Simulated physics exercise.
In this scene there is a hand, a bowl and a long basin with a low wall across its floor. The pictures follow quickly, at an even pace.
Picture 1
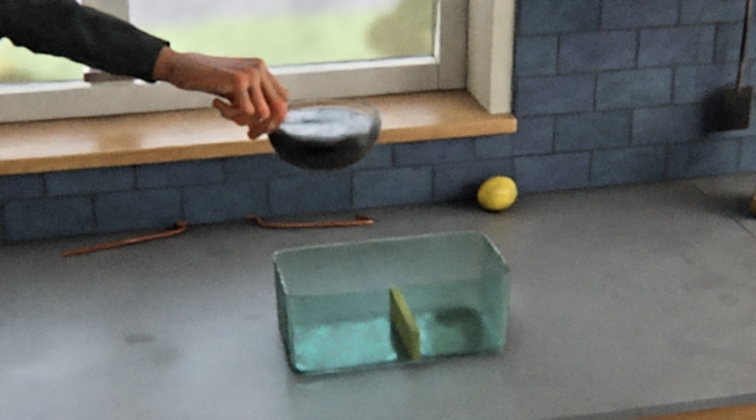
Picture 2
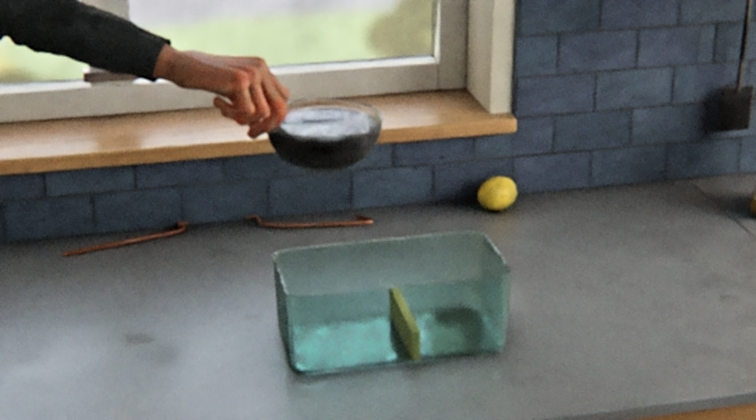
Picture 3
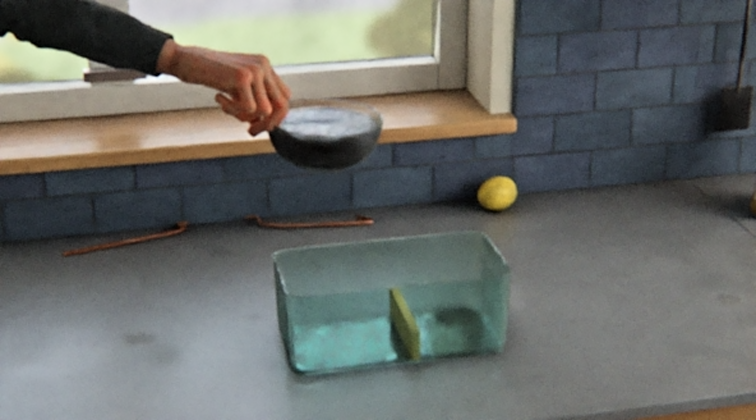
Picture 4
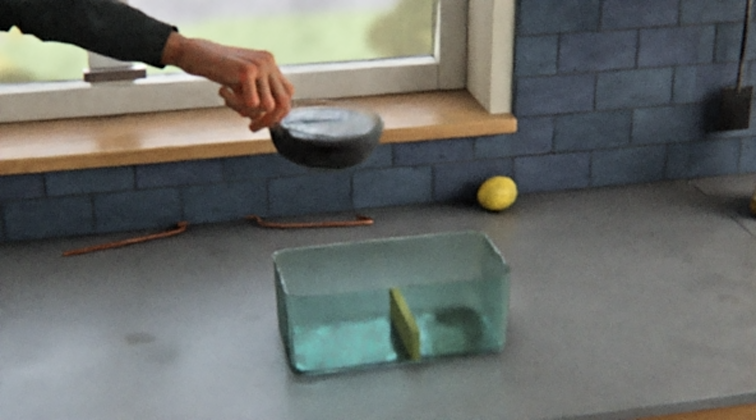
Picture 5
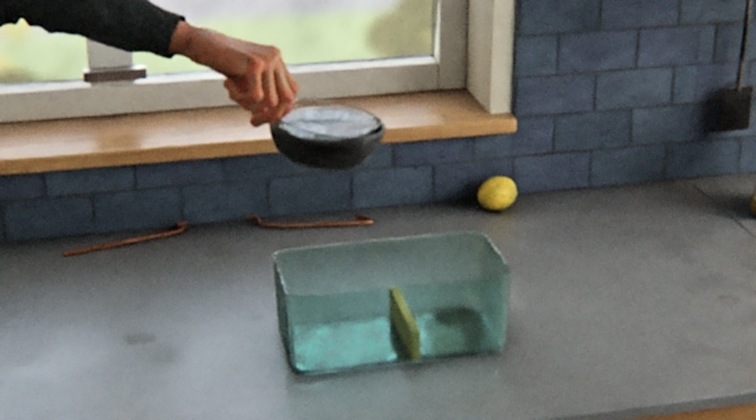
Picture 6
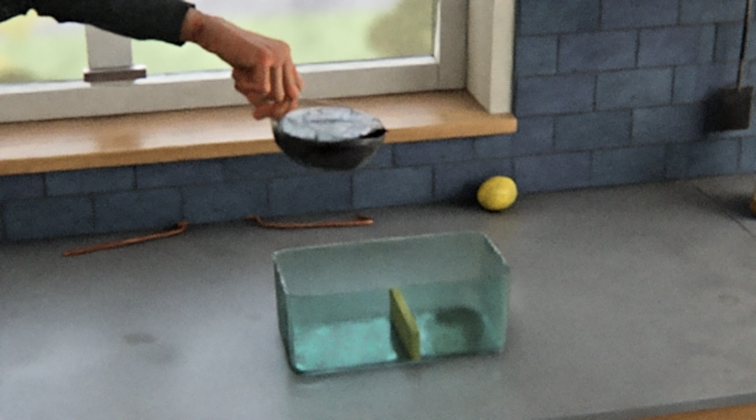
We see a hand holding a dark bowl above a long greenish transparent basin with a low wall across its floor, on a grey counter near a lemon. The hand gradually tilts the bowl slightly to the right.
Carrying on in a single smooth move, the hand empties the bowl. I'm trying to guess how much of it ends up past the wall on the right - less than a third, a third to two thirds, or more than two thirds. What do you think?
Honestly, the portion right of the wall rises beyond two thirds.
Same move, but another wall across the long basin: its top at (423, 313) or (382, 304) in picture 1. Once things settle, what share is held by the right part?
Try 1: About 65 percent; try 2: About 95 percent.
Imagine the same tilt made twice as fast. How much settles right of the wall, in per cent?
Result: Roughly 65 %.
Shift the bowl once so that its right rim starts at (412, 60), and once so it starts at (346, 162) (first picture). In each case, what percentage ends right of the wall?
First about 70, then 30 per cent.
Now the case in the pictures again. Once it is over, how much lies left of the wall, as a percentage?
Roughly 15 percent of it.
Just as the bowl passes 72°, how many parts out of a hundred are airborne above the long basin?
About 40 per cent.
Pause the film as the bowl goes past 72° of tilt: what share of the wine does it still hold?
Close to 20 per cent.
A moment on, the bowl is tipped part way and 22 per cent is still to pour, 2 is left of the wall and 35 right of it.
Next, the bowl is tipped right over and 0 per cent is still to pour, 15 is left of the wall and 81 right of it.
Then the bowl is tipped right over and 0 per cent is still to pour, 17 is left of the wall and 81 right of it.
Later the bowl is tipped right over and 0 per cent is still to pour, 17 is left of the wall and 81 right of it.
At rest 17 per cent lies left of the wall, 81 right of it and 1 outside.
